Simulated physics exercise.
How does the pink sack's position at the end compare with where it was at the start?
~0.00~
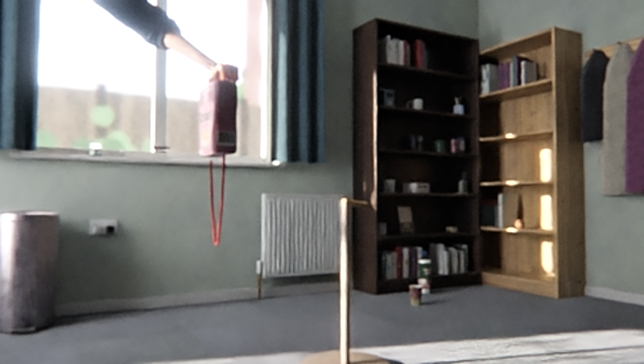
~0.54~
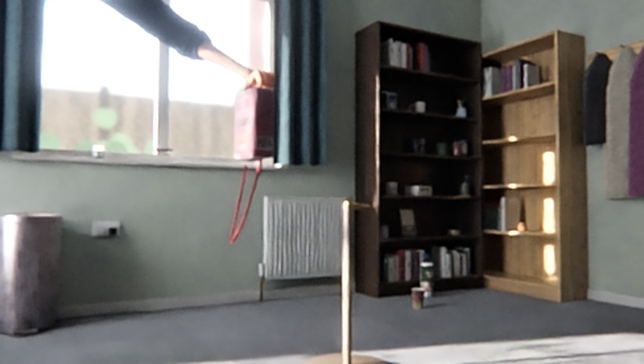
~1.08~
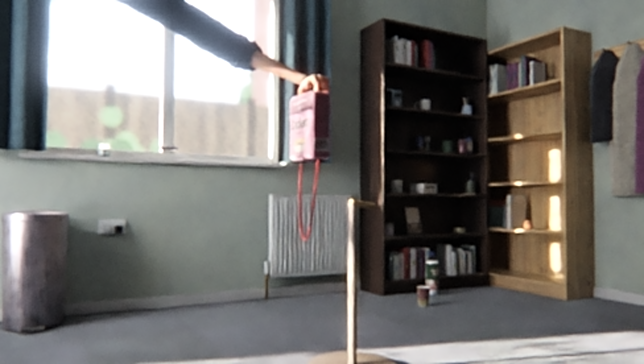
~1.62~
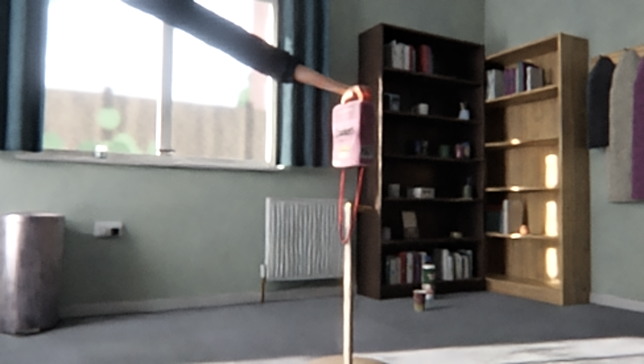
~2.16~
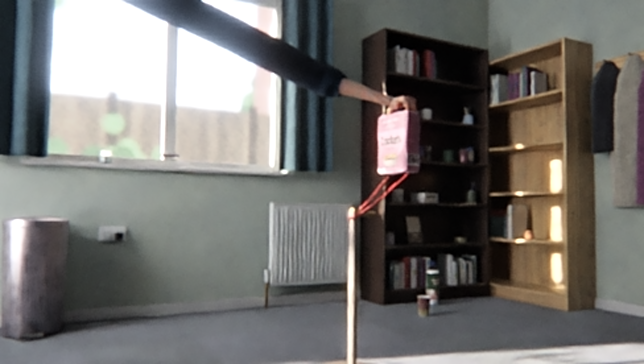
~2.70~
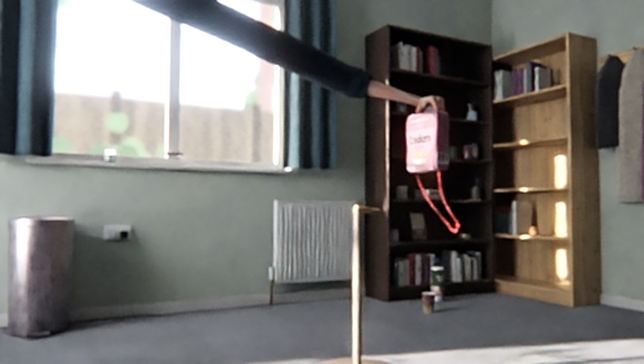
At the start the pink sack is in front of the window, to the left of the post. By the end it is to the right of the post, in front of the dark bookcase.
A pink sack with a dangling red loop, held by an outstretched arm, moves right from the window towards a thin upright post with a sideways hook. The loop lifts as it passes the top of the post, and the sack ends clear on the right, still held.
